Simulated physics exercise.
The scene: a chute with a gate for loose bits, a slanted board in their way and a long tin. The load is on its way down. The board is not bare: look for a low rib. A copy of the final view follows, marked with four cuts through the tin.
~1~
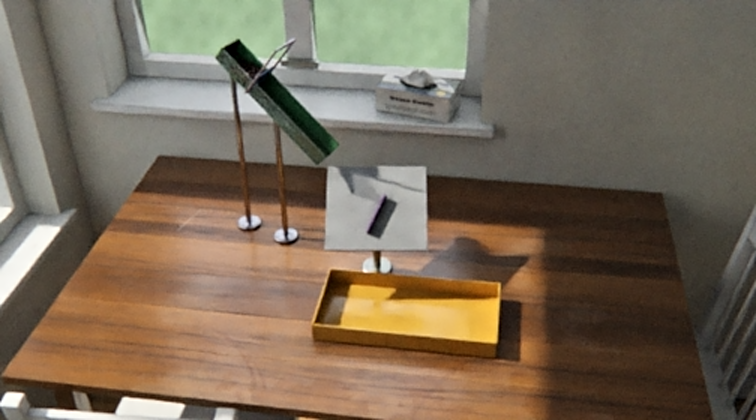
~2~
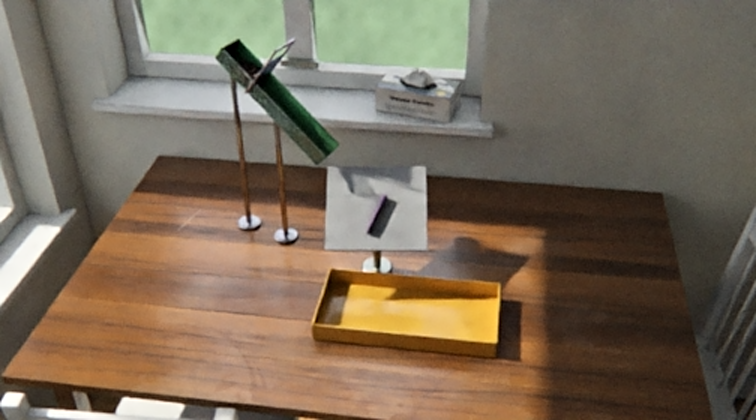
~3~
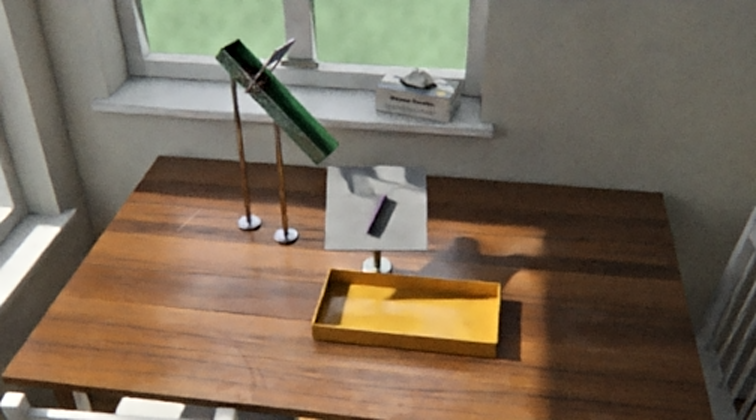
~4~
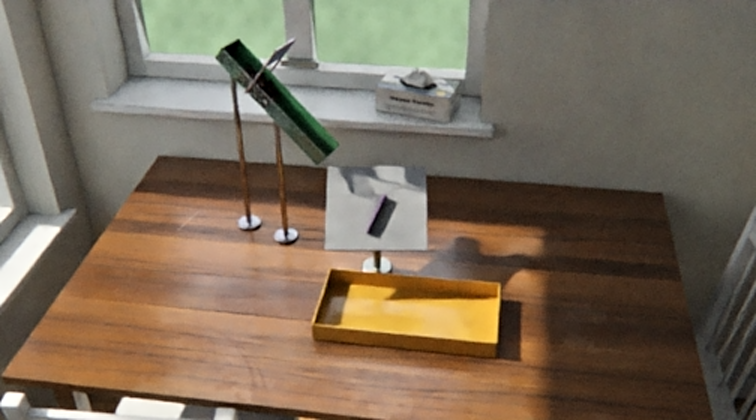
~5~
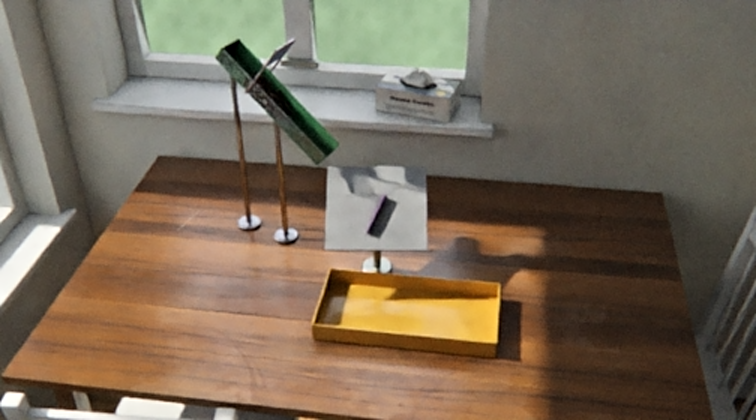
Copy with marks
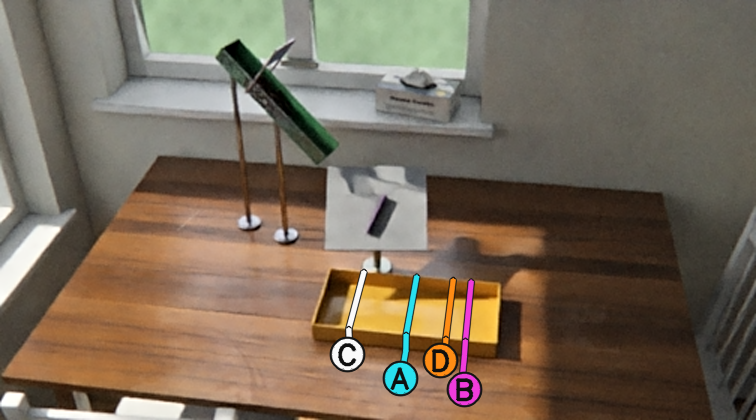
A small load of loose bits, hard to make out, slides a short way down a green chute on a wooden table by a window, seen from above. The chute slopes down to the right on two thin posts, with a tilted pale board bearing a short dark rib beside it and an empty yellow tin in front. The grey gate near its top shifts slightly first, and everything else stays still.
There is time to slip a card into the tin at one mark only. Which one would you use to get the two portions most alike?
C beats the others.
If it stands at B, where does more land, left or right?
More lands on the left.
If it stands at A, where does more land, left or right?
The left side.
On the marked copy, line A crosses the front rim at (406, 334); line B crosses the front rim at (465, 340); line C crosses the front rim at (348, 328); line D crosses the front rim at (445, 338).
For line A, of what is caught, nearly all on the left of the divider, a small part on the right.
For line B, of what is caught, nearly all on the left of the divider, a stray few on the right.
For line C, of what is caught, about two thirds on the left of the divider, about a third on the right.
For line D, of what is caught, all on the left of the divider, none on the right.
